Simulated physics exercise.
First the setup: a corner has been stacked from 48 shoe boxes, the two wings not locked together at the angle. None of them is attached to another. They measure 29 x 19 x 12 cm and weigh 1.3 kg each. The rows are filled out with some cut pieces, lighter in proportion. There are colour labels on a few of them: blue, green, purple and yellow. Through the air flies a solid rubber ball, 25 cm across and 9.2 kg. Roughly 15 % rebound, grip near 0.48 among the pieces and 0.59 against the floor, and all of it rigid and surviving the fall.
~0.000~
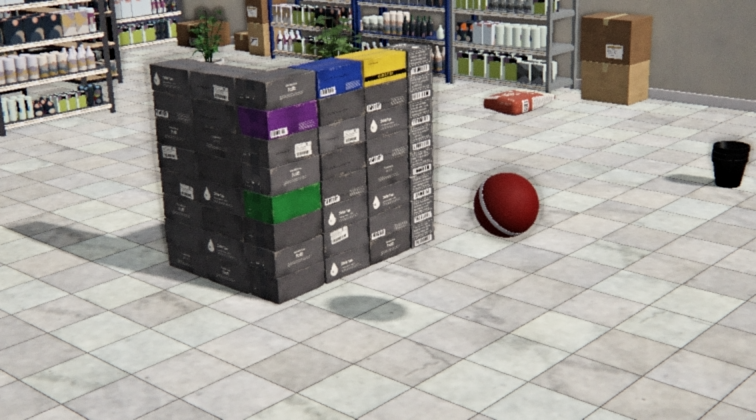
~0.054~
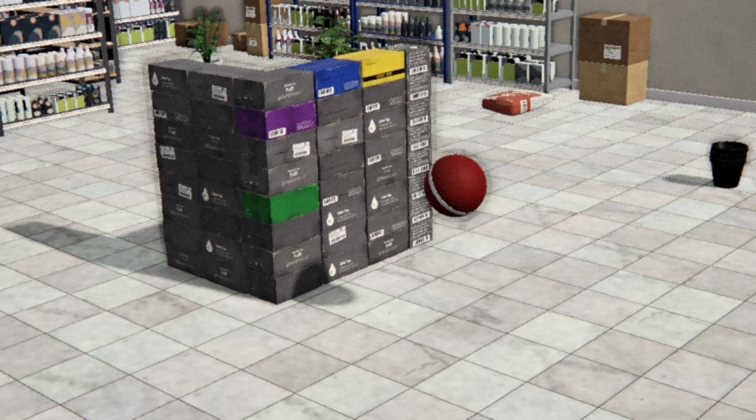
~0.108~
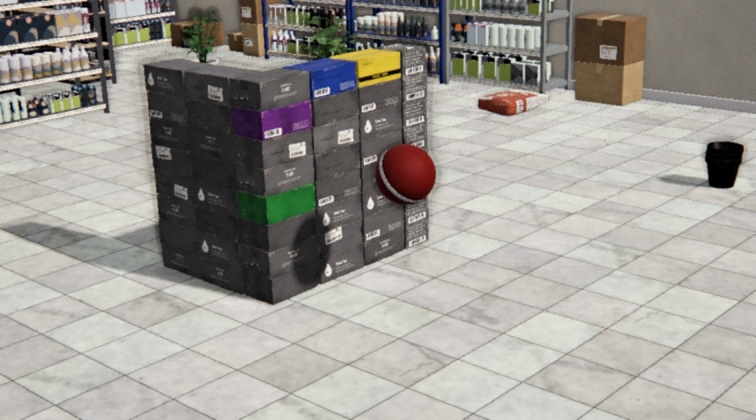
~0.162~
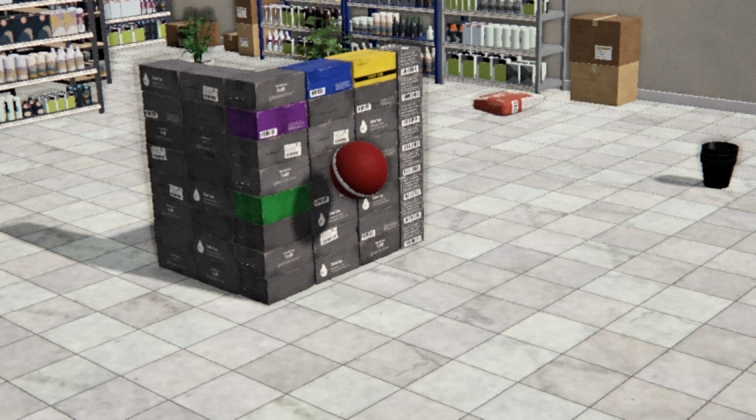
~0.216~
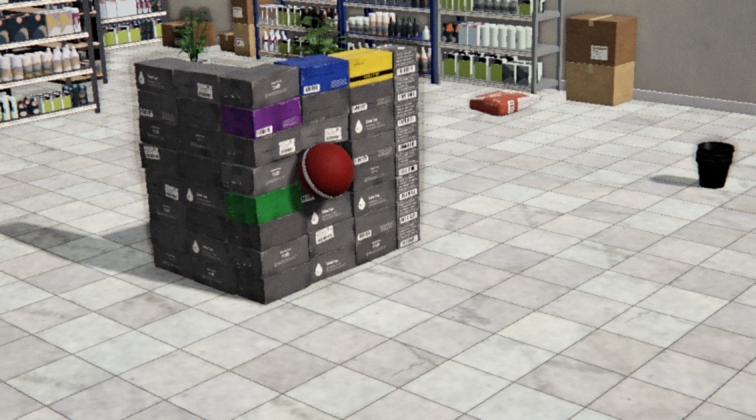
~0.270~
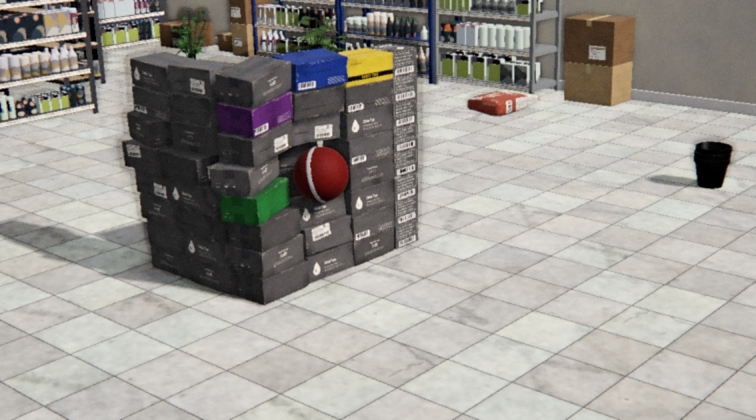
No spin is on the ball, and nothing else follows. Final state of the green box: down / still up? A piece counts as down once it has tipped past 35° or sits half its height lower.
Still up.
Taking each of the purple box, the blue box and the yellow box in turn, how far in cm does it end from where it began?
Approx. shifts in cm - purple: 70; blue: 85; yellow: 5.
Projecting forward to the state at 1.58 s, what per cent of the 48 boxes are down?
It's 15 percent at that point.
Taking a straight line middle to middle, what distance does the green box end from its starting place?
About 10 cm.
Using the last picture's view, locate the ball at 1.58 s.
About (342, 255).
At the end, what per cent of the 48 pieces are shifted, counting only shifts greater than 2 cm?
Shifted share: 70 %.
By 0.42 s, ball still moving; 4 of the 48 boxes down; green box moved 10 cm; blue box tilted 25°, 46 mm lower.
By 1.58 s, ball still moving; 7 of the 48 boxes down; green box moved 10 cm; blue box tilted 34°, 68 cm lower.
When it is over (3.5 s), ball rolling away; 10 of the 48 boxes down; green box moved 10 cm; blue box on its side; purple box tilted 61°, 65 cm lower. In pixels of the last frame, middles, green box near (244, 202), blue box near (348, 261).
